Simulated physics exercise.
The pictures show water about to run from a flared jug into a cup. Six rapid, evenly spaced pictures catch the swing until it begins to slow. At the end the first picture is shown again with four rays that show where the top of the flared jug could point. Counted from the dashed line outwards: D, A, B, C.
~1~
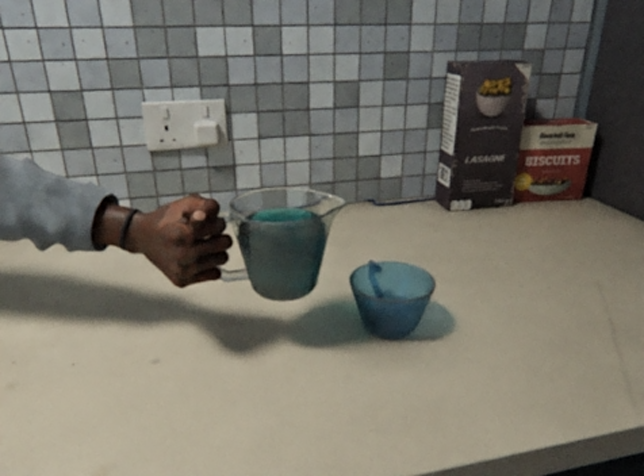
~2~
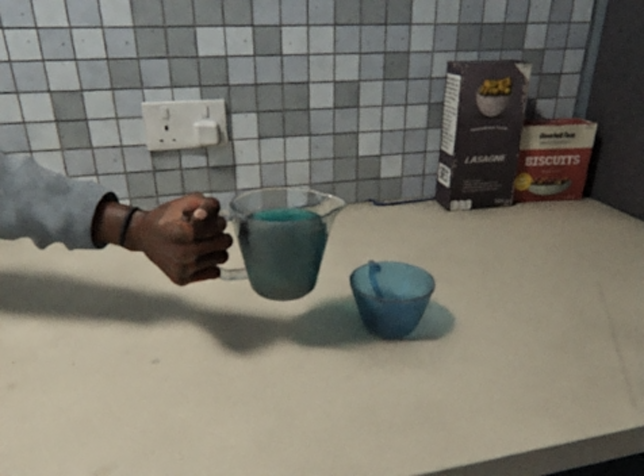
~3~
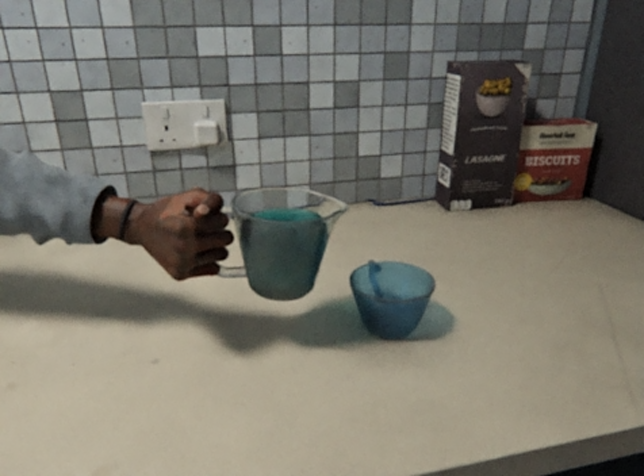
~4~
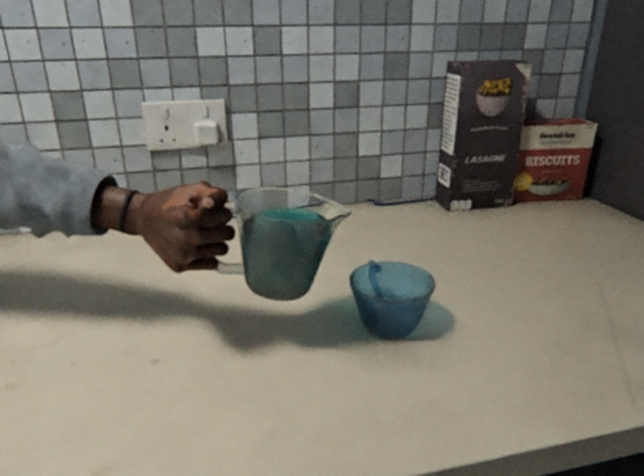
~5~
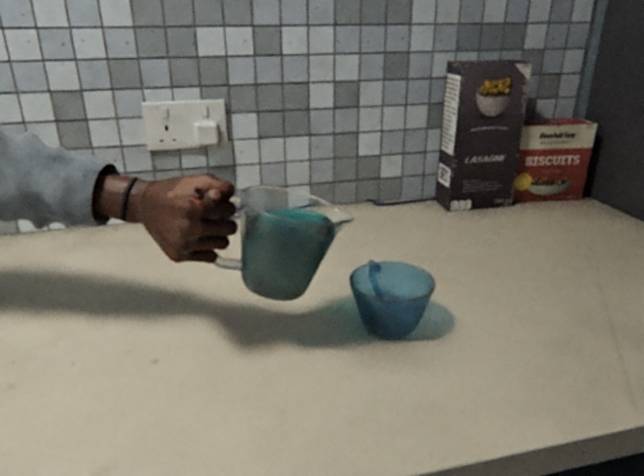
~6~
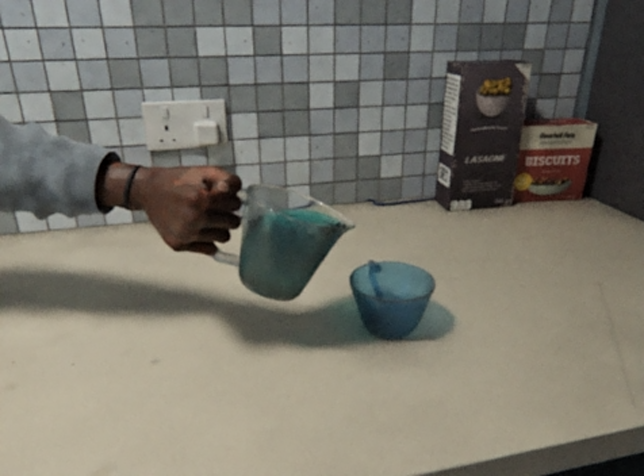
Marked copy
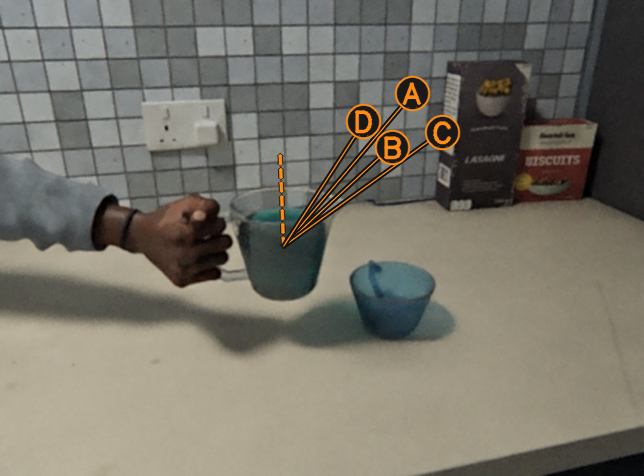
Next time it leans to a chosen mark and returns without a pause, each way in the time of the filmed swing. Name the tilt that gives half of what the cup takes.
B is best.
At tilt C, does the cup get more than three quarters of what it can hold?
No.
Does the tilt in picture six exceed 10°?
Yes.
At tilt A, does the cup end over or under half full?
Under.
On the marked copy, A at (401, 106); B at (379, 157); C at (428, 141); D at (354, 136).
Choosing A, the cup ends with about 34 % of what it can hold.
Choosing B, the cup ends with about 51 % of what it can hold.
Choosing C, the cup ends with about 64 % of what it can hold; 5 % of the water is spilt.
Choosing D, the cup ends with about 19 % of what it can hold.
